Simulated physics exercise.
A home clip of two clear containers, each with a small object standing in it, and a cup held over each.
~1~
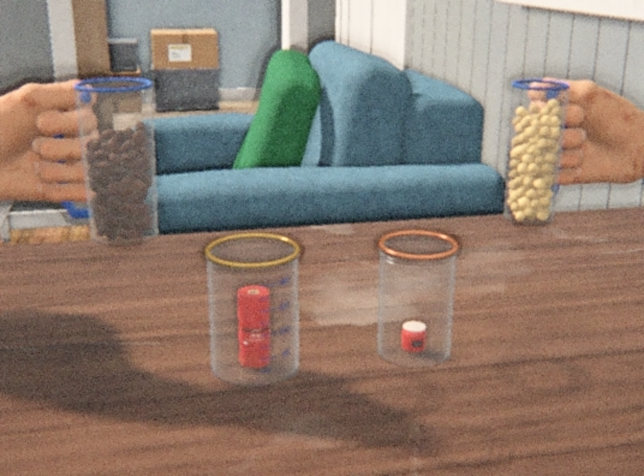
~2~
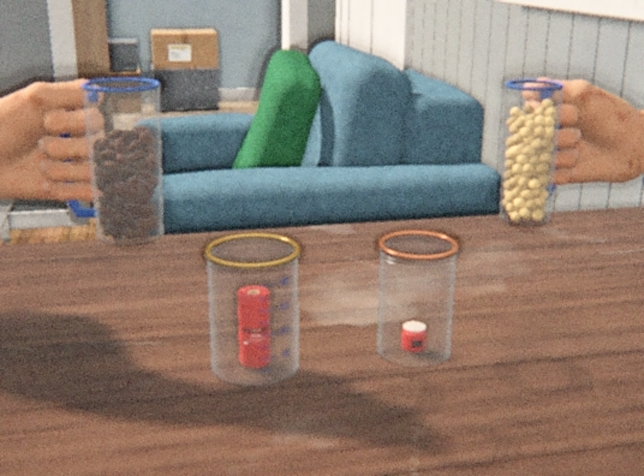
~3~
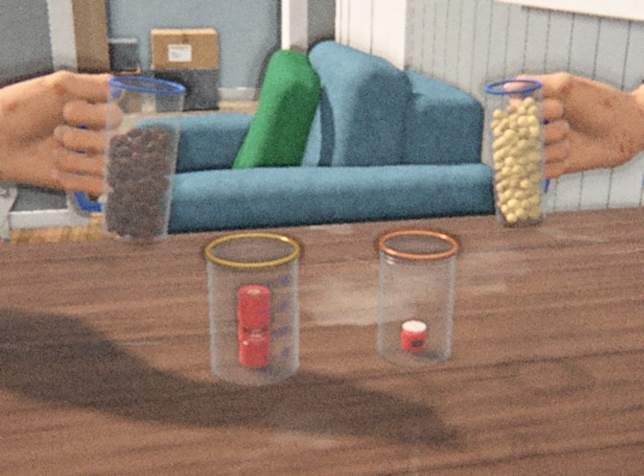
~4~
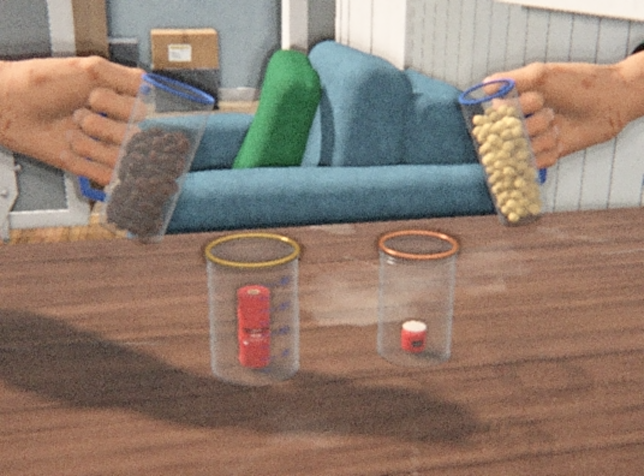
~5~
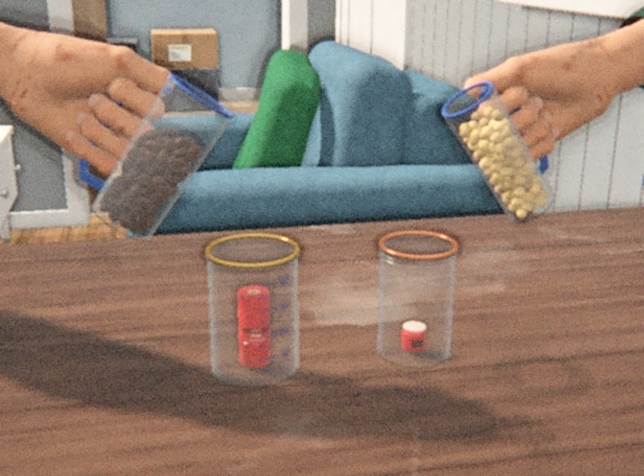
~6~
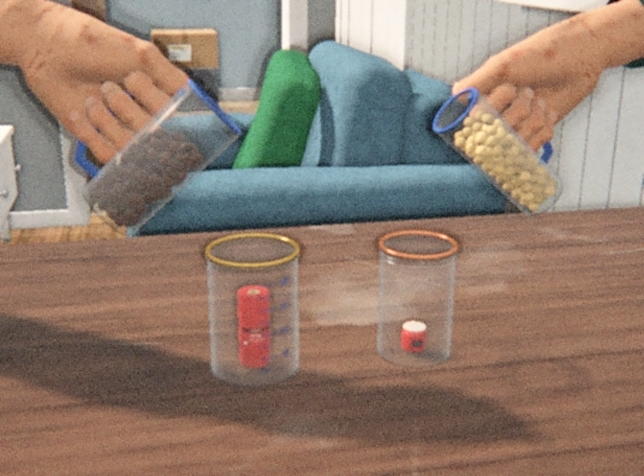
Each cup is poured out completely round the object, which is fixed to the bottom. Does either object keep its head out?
Left thing stands proud of the pile, right thing ends up hidden.
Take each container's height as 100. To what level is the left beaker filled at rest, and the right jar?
Left about 55, right about 45.
Then, 0.43 s later than the last frame, left beaker empty, all of its cupful still in the cup; right jar empty, all of its cupful still in the cup.
Then, 0.81 s later than the last frame, left beaker nearly empty, the larger part of its cupful still in the cup; right jar nearly empty, the larger part of its cupful still in the cup.
Then, 1.14 s later than the last frame, left beaker a third full, none of its cupful still in the cup; right jar a third full, a stray few of its cupful still in the cup.
When it is over, left beaker half full (surface near (254, 303)), a few pieces on the table; right jar half full (surface near (416, 301)), a few pieces on the table; the left thing is still showing; the right thing is covered.
